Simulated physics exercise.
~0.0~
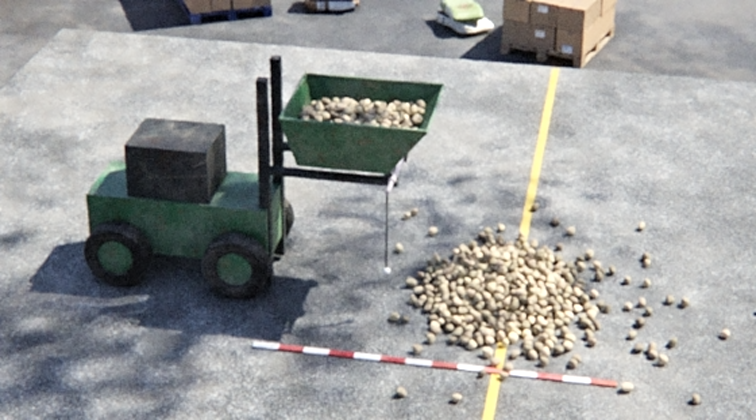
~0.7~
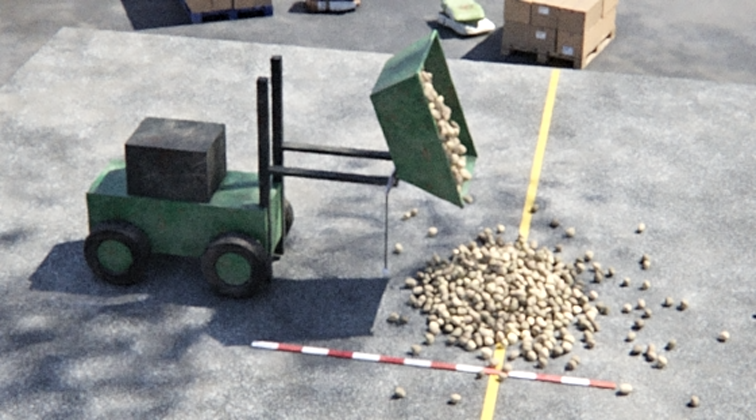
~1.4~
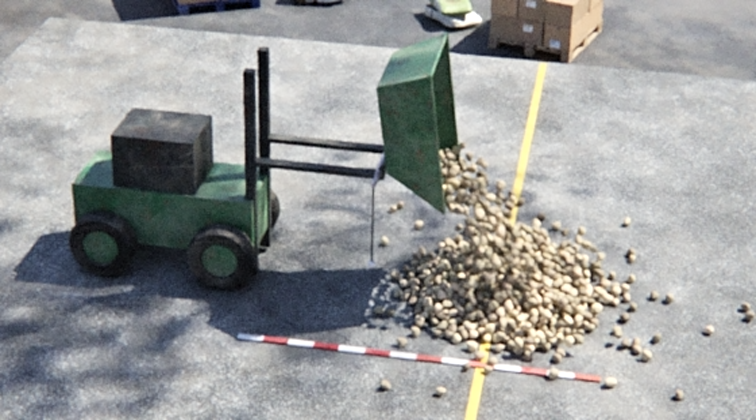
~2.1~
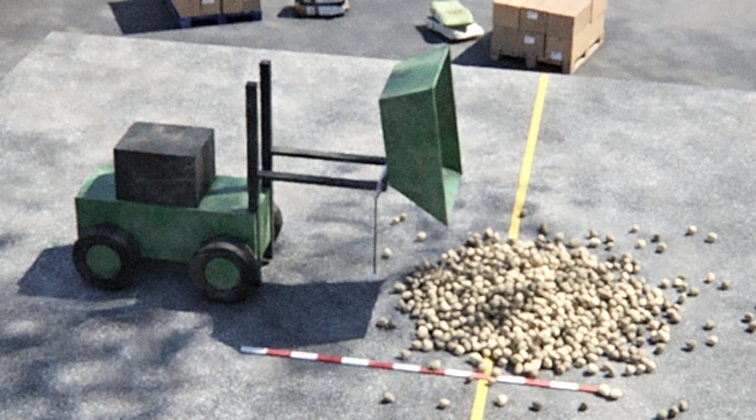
Green forklift tipping a skip of pale cobbles onto an existing heap, the stones spreading rightward across a yellow line, skip left empty.
